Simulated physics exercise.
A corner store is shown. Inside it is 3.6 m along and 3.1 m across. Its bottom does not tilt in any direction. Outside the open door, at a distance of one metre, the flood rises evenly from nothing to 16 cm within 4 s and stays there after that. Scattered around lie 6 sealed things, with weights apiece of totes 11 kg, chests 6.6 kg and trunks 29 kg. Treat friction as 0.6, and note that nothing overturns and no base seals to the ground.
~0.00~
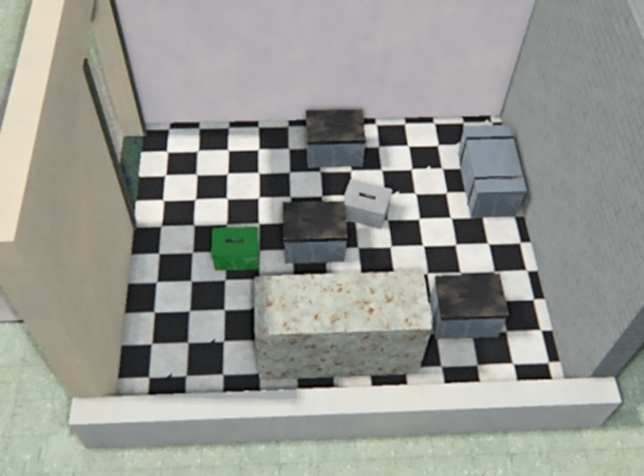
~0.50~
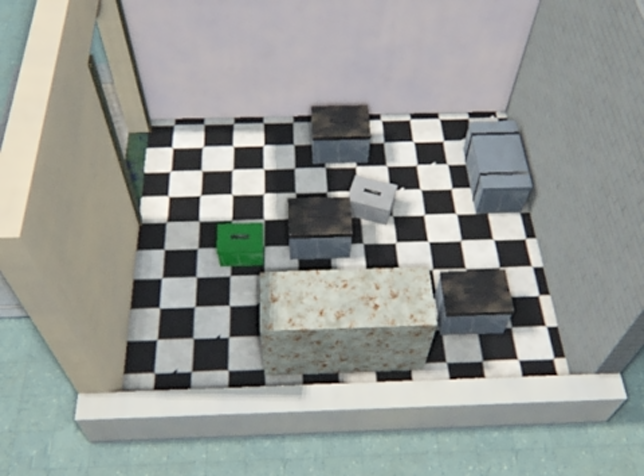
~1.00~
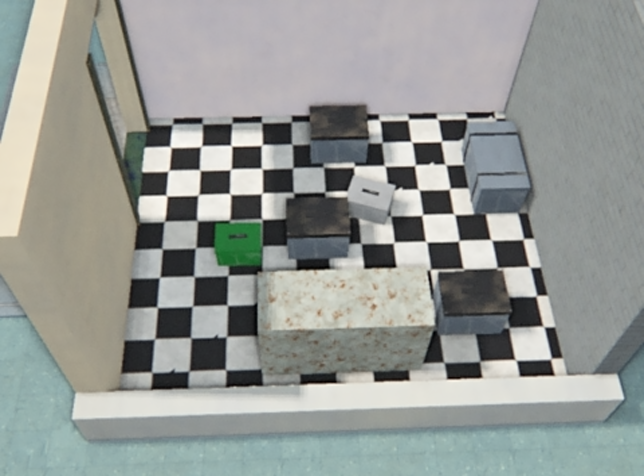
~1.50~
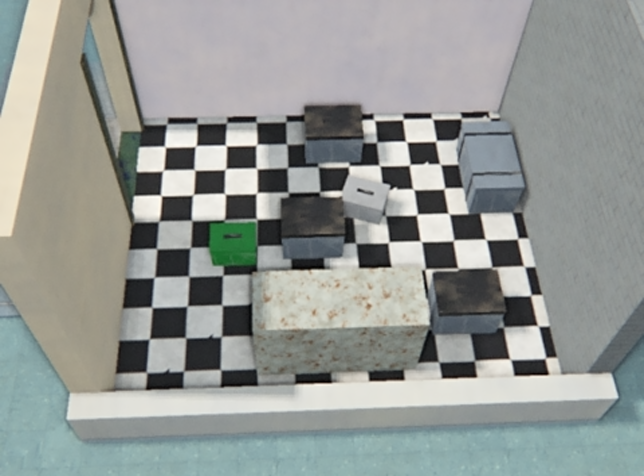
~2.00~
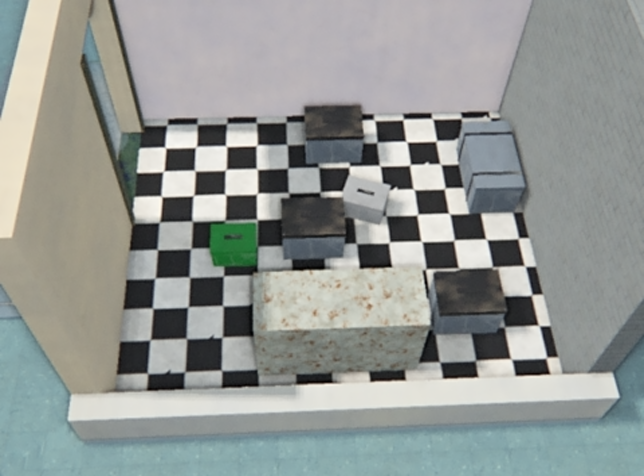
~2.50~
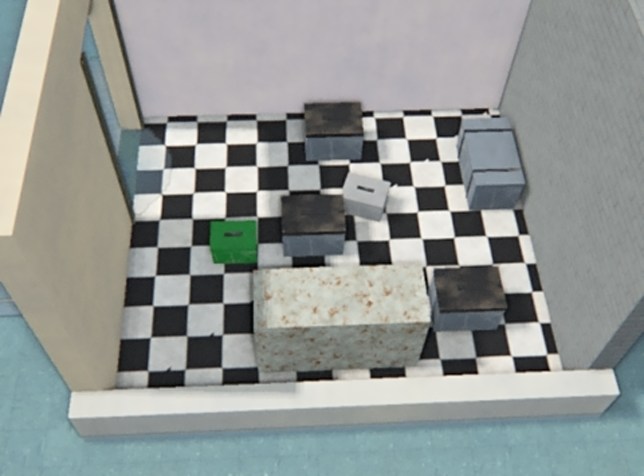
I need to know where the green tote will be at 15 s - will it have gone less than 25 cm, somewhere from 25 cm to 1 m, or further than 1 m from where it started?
It will have gone less than 25 cm.
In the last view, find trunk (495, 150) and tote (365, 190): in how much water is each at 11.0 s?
First roughly 11 cm, second roughly 8 cm.
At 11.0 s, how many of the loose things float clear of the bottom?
Total: 4.
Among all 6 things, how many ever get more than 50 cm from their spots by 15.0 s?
The count comes to 5.
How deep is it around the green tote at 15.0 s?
Close to 8 centimetres.
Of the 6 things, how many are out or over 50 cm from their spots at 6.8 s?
Tally: 1.
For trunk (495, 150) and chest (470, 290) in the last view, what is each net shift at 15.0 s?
The first is 140 cm from its start, the second 60 cm.
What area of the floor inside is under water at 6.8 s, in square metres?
I'd estimate close to 8.5 m2.
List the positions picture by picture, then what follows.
The first frame shows the green tote at (235, 241), on the bottom; 0.0 m2 under water; 0 of 6 have shifted.
The second frame shows the green tote at (240, 237), on the bottom; 0.0 m2 under water; 0 of 6 have shifted.
The third frame shows the green tote at (238, 237), on the bottom; water covers 0.0 m2; 0 of 6 have shifted.
The fourth frame shows the green tote at (233, 237), on the bottom; water covers 0.0 m2; 0 of 6 have shifted.
The fifth frame shows the green tote at (233, 237) rests on the ground; water covers 0.0 m2; 0 of 6 have shifted.
The sixth frame shows the green tote at (233, 235) rests on the ground; 0.2 m2 under water; 0 of 6 have shifted.
After 3.5 s the green tote is near (233, 235), 0.0 m from its start, aground; 0 afloat.
After 6.8 s the green tote is near (233, 235), 0.0 m from its start, aground; 1 afloat.
After 11.0 s the green tote is near (233, 235), 0.0 m from its start, aground; 4 afloat.
After 15.0 s the green tote is near (228, 231), 0.1 m from its start, aground; 5 afloat.
